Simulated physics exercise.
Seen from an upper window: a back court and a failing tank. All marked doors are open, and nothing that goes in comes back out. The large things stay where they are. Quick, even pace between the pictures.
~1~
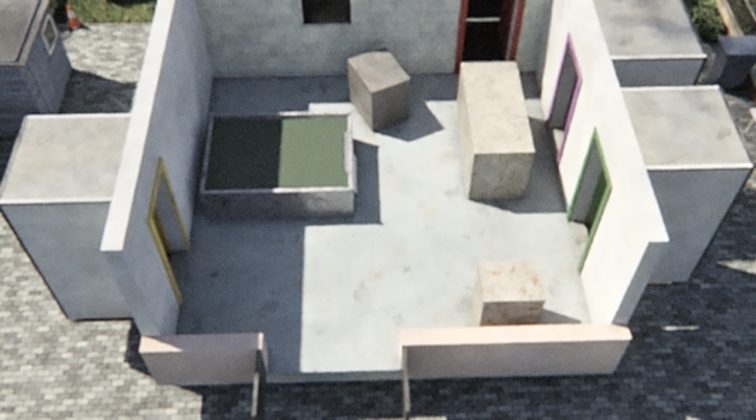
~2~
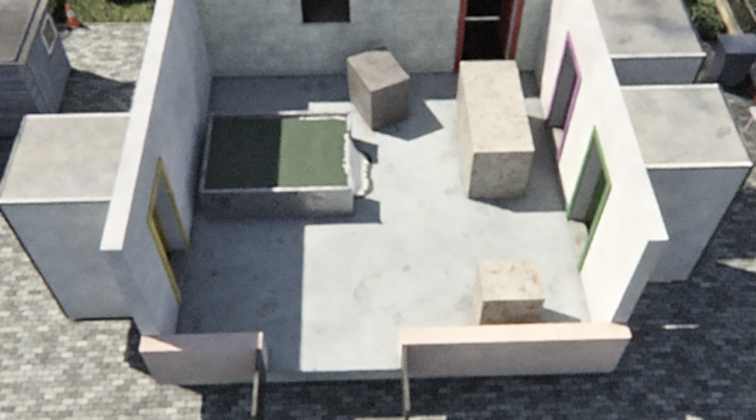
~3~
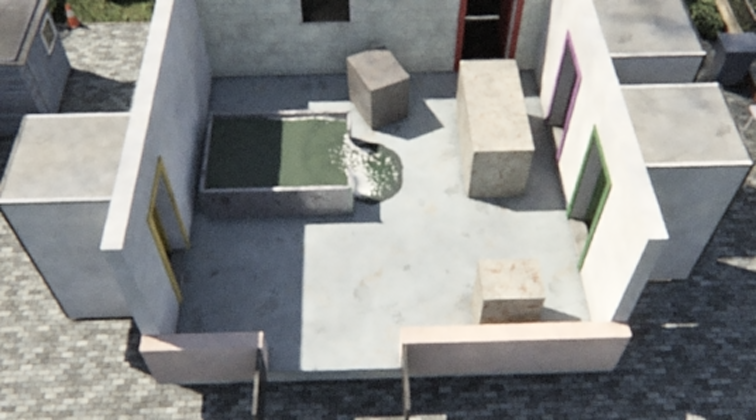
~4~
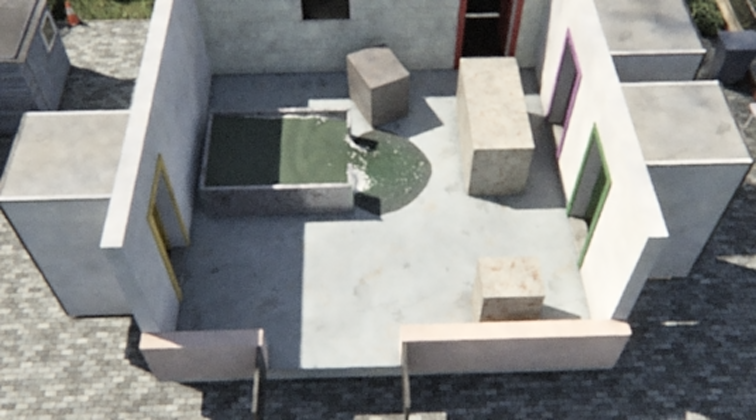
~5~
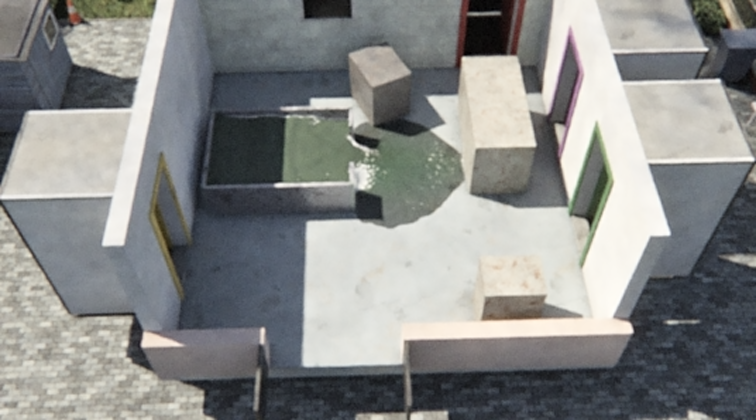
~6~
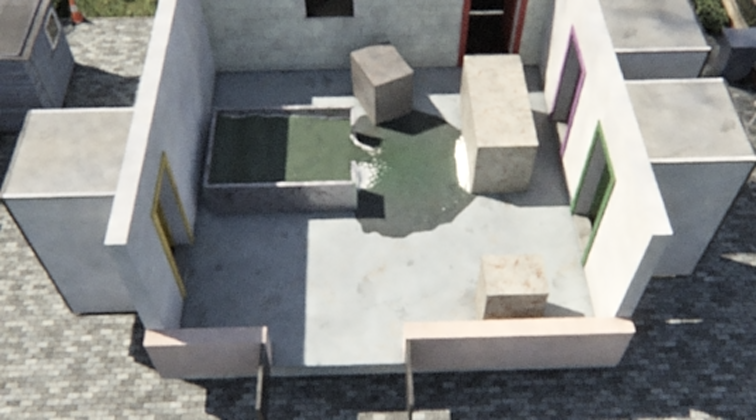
In the video, seen from above, a rectangular tank of dark green water stands in a walled court with pale blocks. Water bursts through its right side and spreads rightward across the floor, reaching the tall block.
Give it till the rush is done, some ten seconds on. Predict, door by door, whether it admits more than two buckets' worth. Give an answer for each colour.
Yellow door: Not beyond two buckets. Purple door: Beyond two buckets. Red door: Not beyond two buckets. Green door: Beyond two buckets.
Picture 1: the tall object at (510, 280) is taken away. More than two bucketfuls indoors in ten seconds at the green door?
One by one: The green door exceeds it.
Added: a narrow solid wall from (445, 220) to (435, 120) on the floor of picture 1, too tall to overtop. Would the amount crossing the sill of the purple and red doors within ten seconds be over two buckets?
The purple one falls short, the red one falls short.
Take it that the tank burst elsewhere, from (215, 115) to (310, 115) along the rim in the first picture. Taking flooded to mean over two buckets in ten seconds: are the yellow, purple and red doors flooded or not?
Yellow door: Below the limit; purple door: Below the limit; red door: Below the limit.
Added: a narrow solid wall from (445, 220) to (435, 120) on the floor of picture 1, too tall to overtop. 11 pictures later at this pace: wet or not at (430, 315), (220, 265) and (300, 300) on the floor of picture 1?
As listed: Wet, clear, no water.
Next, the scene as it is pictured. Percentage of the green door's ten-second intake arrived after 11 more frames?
Around 0 percent.
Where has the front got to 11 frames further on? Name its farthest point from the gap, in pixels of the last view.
My estimate: Roughly (592, 320).
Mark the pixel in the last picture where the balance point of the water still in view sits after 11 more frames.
The balance point is around (352, 169).
A moment on, water covers 20 % of the floor; the yellow door not reached, the purple door not reached, the red door not reached, the green door not reached.
Next, water covers 35 % of the floor; the yellow door not reached, the purple door not reached, the red door under two buckets in, the green door wet at the sill, nothing in.
Then, water covers 50 % of the floor; the yellow door not reached, the purple door wet at the sill, nothing in, the red door under two buckets in, the green door under two buckets in.
Later, water covers 75 % of the floor; the yellow door not reached, the purple door wet at the sill, nothing in, the red door under two buckets in, the green door over two buckets in.
In the end, water covers 95 % of the floor; the yellow door under two buckets in, the purple door over two buckets in, the red door under two buckets in, the green door over two buckets in.
